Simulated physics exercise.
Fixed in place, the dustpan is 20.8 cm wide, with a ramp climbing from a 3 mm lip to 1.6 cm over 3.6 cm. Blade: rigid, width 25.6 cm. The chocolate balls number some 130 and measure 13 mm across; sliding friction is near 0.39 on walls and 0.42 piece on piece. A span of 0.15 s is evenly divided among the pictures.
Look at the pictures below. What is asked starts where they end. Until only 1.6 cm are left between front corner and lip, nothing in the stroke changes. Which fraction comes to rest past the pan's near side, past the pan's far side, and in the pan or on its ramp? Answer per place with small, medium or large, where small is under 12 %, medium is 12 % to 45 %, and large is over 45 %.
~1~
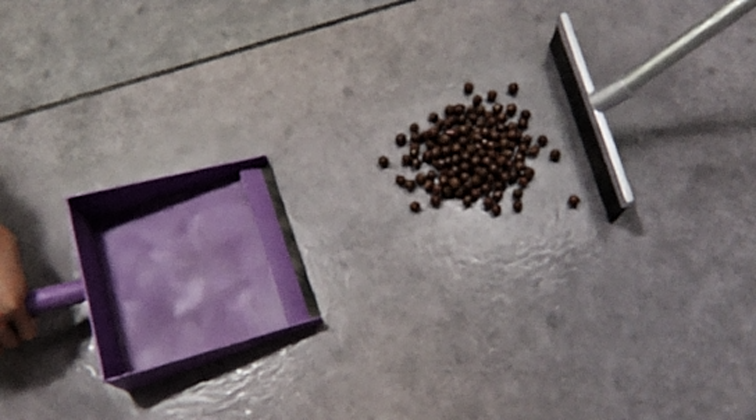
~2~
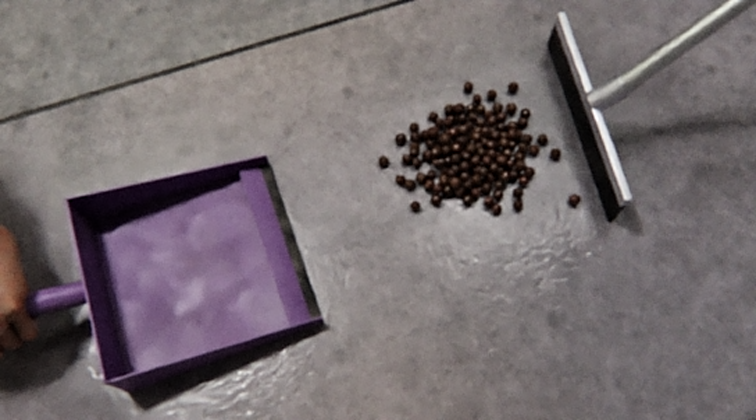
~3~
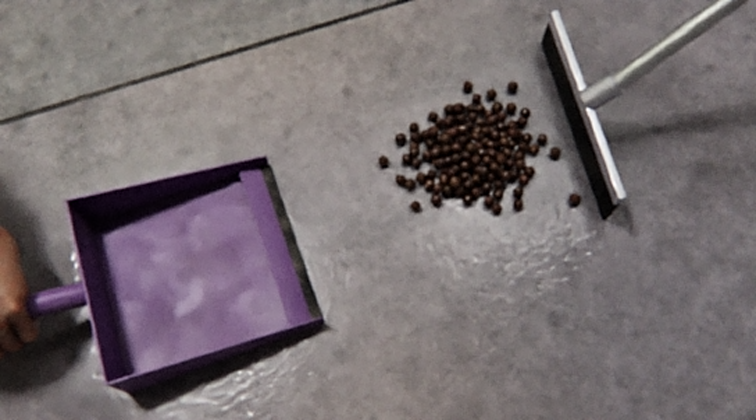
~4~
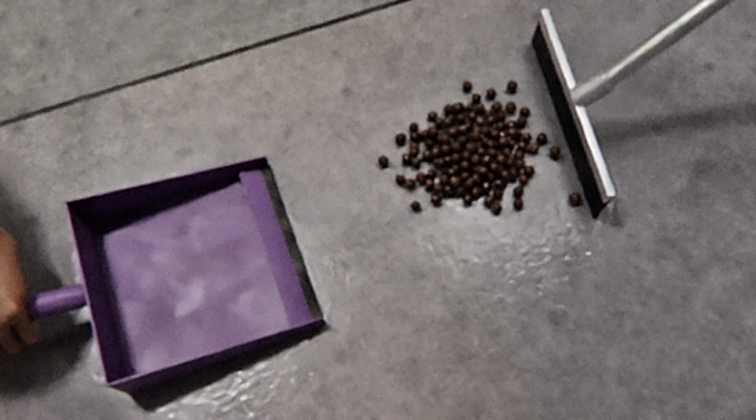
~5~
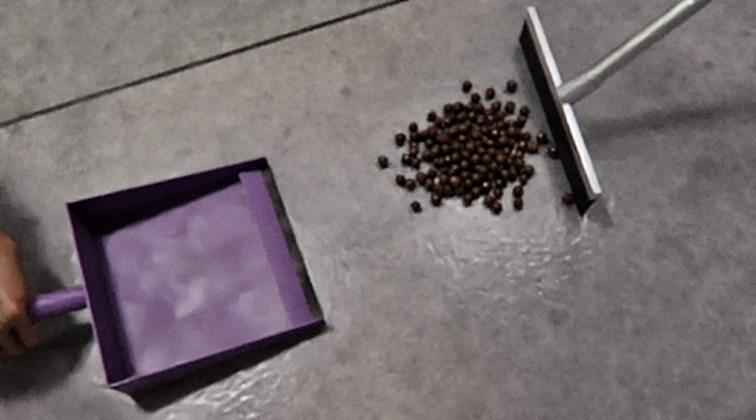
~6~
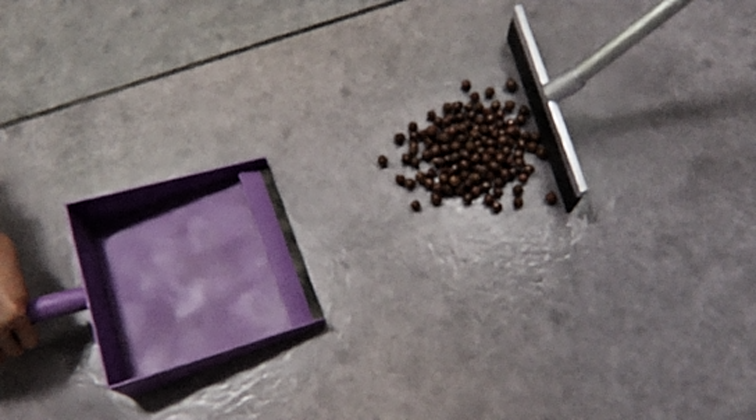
Near side small, far side large, pan small.
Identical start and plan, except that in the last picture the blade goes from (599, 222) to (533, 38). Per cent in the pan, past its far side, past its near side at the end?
You'd see pan at 5, far at 20 and near at 10.
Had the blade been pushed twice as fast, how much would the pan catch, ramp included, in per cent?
I'd put it at close to 10 per cent.
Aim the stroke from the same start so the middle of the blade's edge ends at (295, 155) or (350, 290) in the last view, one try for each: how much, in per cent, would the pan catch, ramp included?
Roughly 25 % and 10 %.
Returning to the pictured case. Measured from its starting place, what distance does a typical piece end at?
Median: Approx. 28 cm.
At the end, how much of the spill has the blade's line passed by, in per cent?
Estimate: Around 30 %.
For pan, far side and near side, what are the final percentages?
Near: 0; far: 50; pan: 10 (percent).
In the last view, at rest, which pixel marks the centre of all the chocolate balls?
Approximately (256, 170) in the last picture.
Then, 0.33 s after the last picture, middle of the blade 19 cm from the lip; 0 % over the lip, far side 30 %, near side 0 %.
Then, 0.54 s after the last picture, middle of the blade 9 cm from the lip; 0 % over the lip, far side 45 %, near side 0 %.
Then, 0.87 s after the last picture, middle of the blade 4 cm from the lip; 10 % over the lip, far side 50 %, near side 0 %.
In the end, near side 0 %, far side 50 %, pan 10 %, in front of the lip or behind the blade 40 %.
